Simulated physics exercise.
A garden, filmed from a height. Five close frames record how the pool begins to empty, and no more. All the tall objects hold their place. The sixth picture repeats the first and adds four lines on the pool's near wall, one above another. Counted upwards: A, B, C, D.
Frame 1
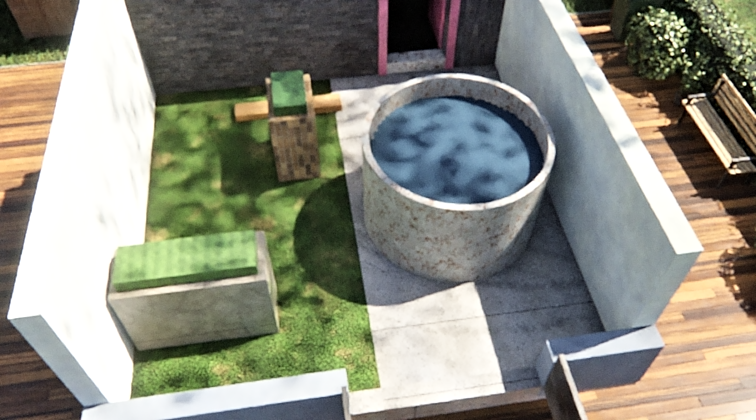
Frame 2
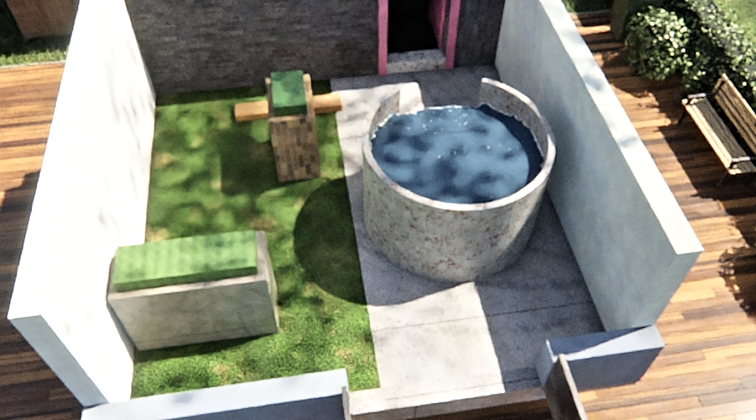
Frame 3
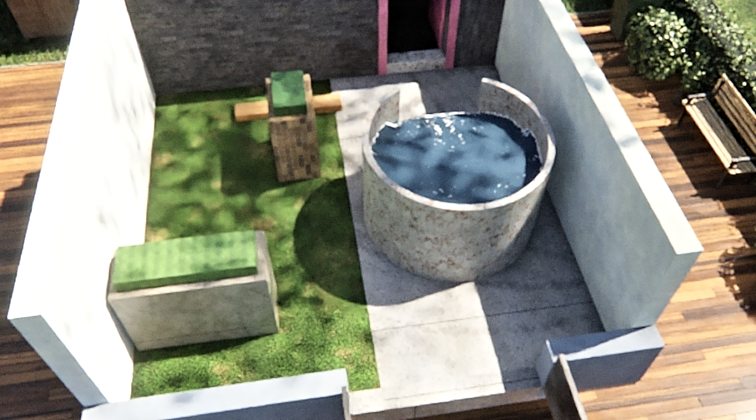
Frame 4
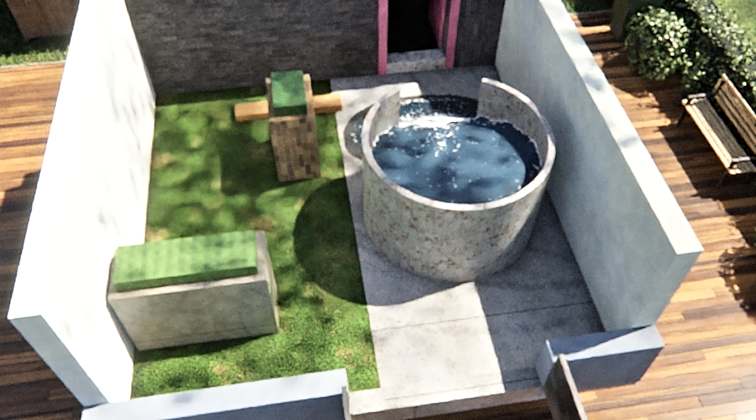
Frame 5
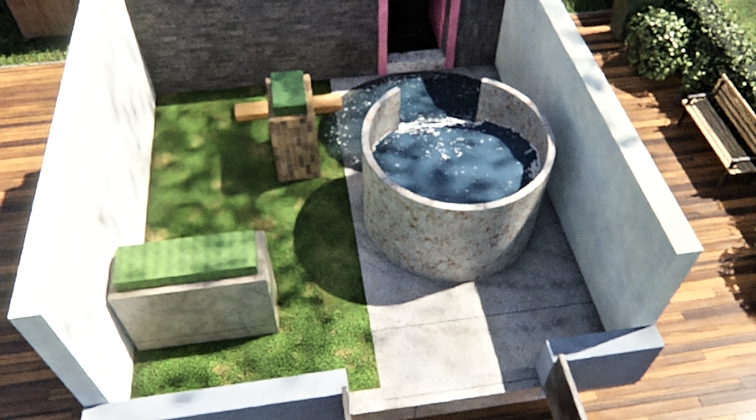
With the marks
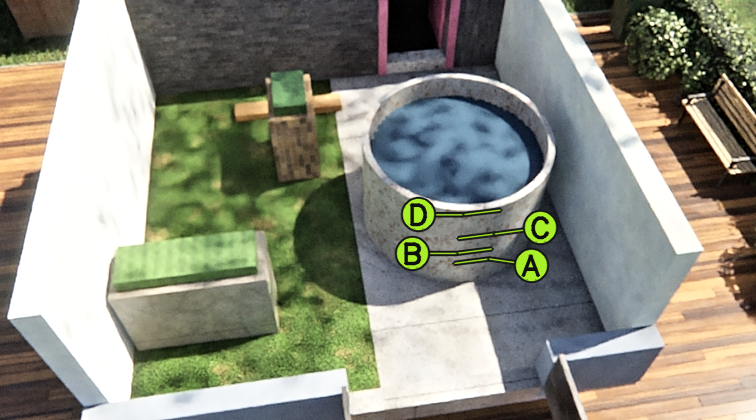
Water pouring through a gap at the back of a round stone pool, spreading over paving toward the grass at left.
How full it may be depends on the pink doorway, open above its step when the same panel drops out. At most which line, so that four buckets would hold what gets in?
A will do.
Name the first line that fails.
Line B.
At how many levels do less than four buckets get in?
One of them.
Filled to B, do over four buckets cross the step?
Yes.
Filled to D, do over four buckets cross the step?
Yes, that goes wrong.
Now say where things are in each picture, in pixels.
Water in the pool at rest, its middle at (456, 153); foot of the pink doorway at (416, 71); open gate at (448, 352).
Water covers 2 % of the ground, its front hidden from here.
Water covers 5 % of the ground, its front hidden from here.
Water covers 11 % of the ground, its front hidden from here.
Water covers 19 % of the ground and shows as far out as (328, 126).
On the marked copy, A at (472, 261); B at (473, 251); C at (476, 236); D at (481, 212); from the bottom up A, B, C, D.
If A is chosen, a bucket or two gets in.
If B is chosen, about 11 bucketfuls get in.
If C is chosen, dozens of bucketfuls pour in.
If D is chosen, dozens of bucketfuls pour in.
